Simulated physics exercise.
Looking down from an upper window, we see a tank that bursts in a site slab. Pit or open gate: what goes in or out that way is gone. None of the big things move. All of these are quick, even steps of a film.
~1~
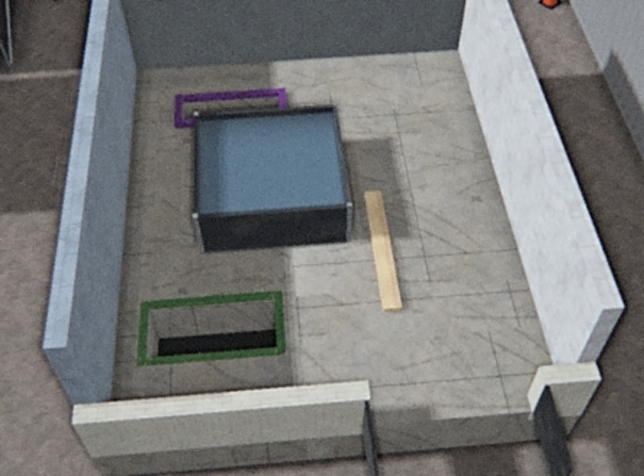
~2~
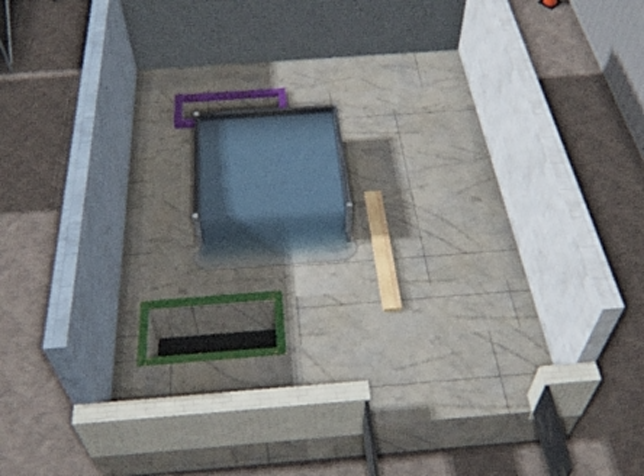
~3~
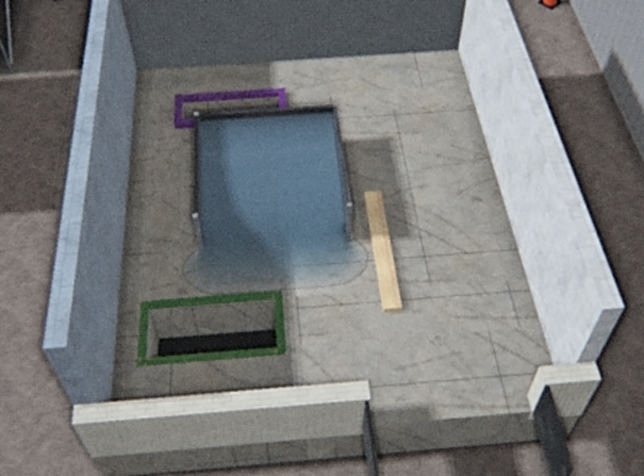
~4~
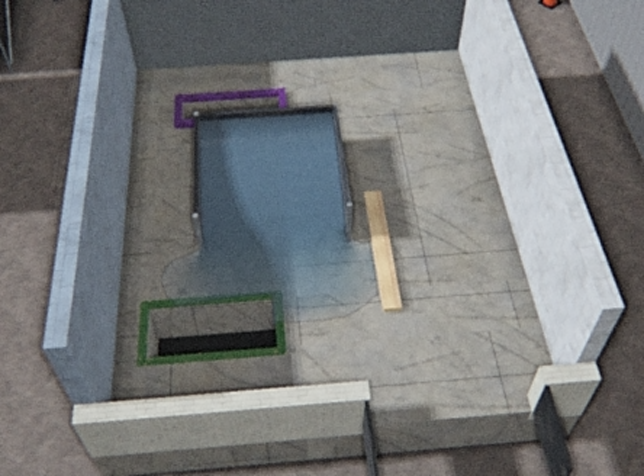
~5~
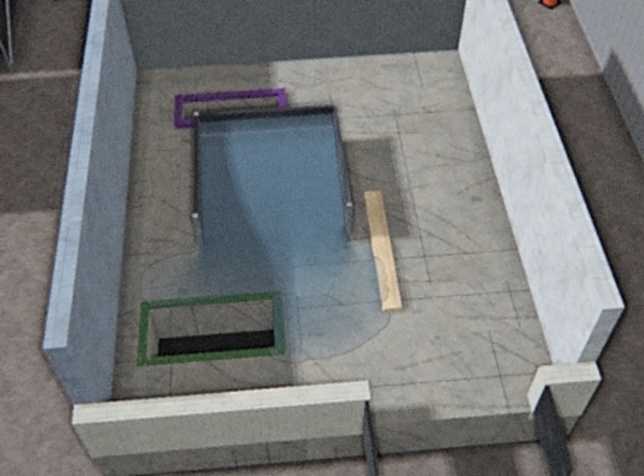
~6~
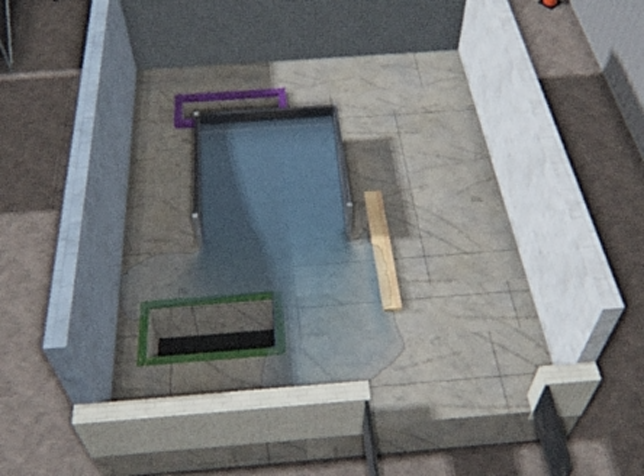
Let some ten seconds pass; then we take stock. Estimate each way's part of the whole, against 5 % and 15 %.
At the end, the gate will capture a heavy share beyond fifteen per cent, the purple pit will capture a light share below five per cent, the green pit will capture a heavy share beyond fifteen per cent.
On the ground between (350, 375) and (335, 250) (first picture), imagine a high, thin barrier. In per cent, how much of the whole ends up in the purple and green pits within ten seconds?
The purple pit gets 0 per cent and the green pit gets 70 per cent.
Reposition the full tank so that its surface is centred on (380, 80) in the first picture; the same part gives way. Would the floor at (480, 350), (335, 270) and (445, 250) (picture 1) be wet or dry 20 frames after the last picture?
Spot 1 wetted, spot 2 wetted, spot 3 wetted.
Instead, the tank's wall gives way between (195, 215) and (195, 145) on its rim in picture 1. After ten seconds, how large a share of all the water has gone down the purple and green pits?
In percent: Purple 4, green 35.
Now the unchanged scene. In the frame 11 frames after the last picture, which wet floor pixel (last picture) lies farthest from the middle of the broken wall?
Farthest reach: About (505, 396).
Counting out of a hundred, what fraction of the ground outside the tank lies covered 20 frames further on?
It comes to roughly 30 in a hundred.
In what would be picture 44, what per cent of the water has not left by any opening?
About 28 %.
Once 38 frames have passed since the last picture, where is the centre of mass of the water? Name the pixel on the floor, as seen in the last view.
That puts it at around (287, 278).
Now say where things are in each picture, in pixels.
The tank at (270, 162) is whole and still, in the first picture.
The front is at (197, 255), out from the gap at (275, 232), in the second picture.
Water pours out at (275, 235) and has run to (193, 279), in the third picture.
The front is at (176, 298), out from the gap at (275, 236), in the fourth picture.
The front is at (373, 330), out from the gap at (275, 237), in the fifth picture.
Water pours out at (275, 237) and has run to a hidden place, in the sixth picture.
A moment on, water covers 25 % of the floor; the gate 1 %, the purple pit 0 %, the green pit 17 %.
Next, water covers 30 % of the floor; the gate 7 %, the purple pit 0 %, the green pit 29 %.
Then, water covers 30 % of the floor; the gate 16 %, the purple pit 0 %, the green pit 41 %.
Later, water covers 50 % of the floor; the gate 22 %, the purple pit 0 %, the green pit 51 %.
In the end, water covers 50 % of the floor; the gate 25 %, the purple pit 0 %, the green pit 57 %.
